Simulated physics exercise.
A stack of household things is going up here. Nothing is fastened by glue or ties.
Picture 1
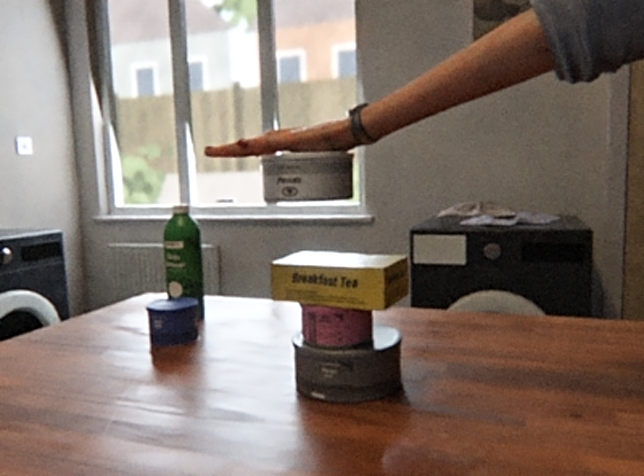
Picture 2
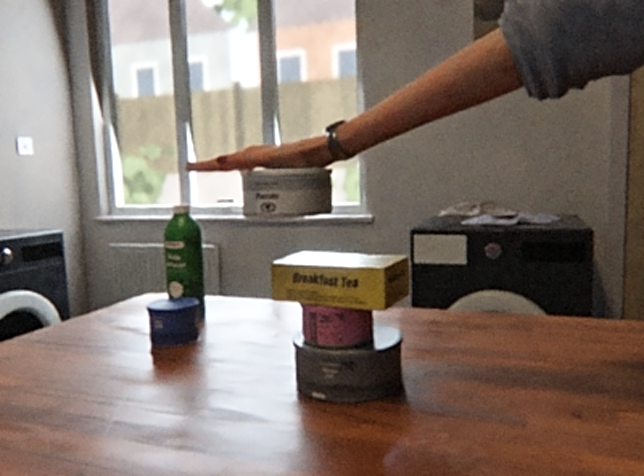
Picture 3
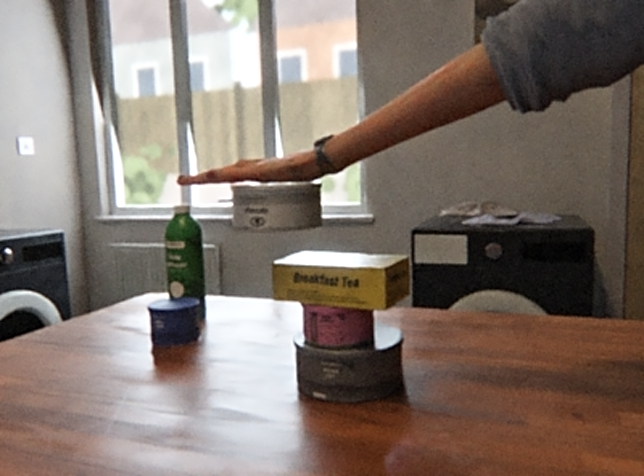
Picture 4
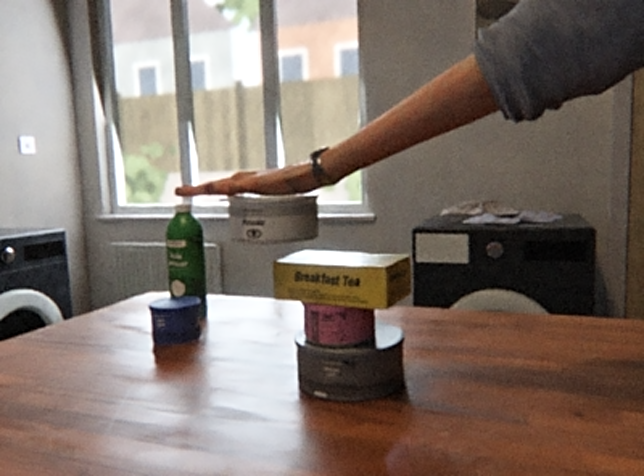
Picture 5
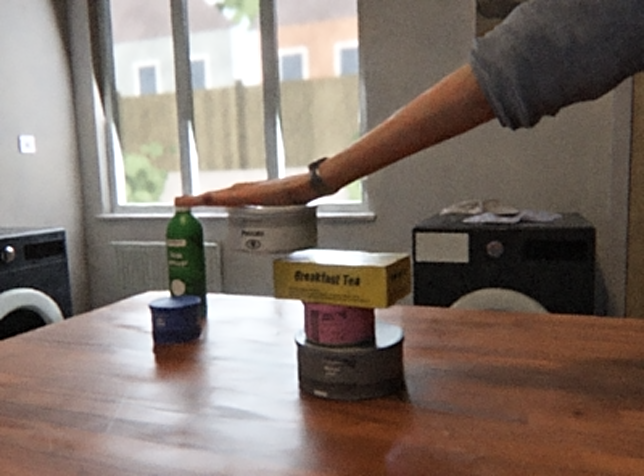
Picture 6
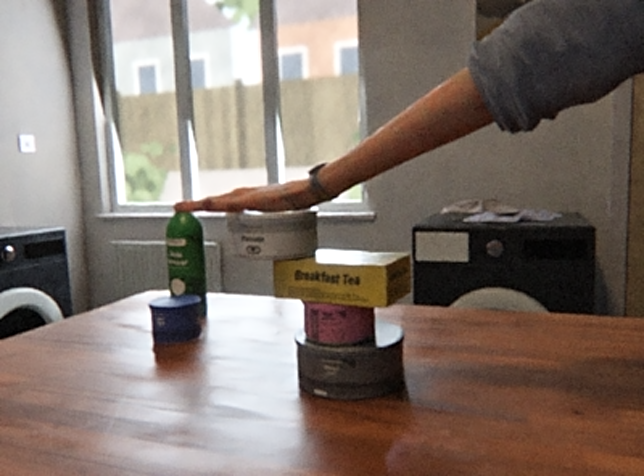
We see an arm reach in from the right, its flat hand above a white tub, as both move left and down to the left edge of a yellow Breakfast Tea packet stacked on pink and grey tubs.
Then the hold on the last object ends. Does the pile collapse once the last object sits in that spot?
Yes. Most likely the pile fails.
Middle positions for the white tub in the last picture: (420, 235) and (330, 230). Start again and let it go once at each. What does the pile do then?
First try: The pile topples; second try: It stands firm.
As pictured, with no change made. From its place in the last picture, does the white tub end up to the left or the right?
Well, it travels over to the left.
Then, 0.40 s later than the last frame, white tub now fallen.
Then, 0.80 s later than the last frame, things are still on the move.
When it is over, fallen, white tub; the other 5 as before. End places, in pixels of the last picture, white tub near (190, 343). The pile comes apart.
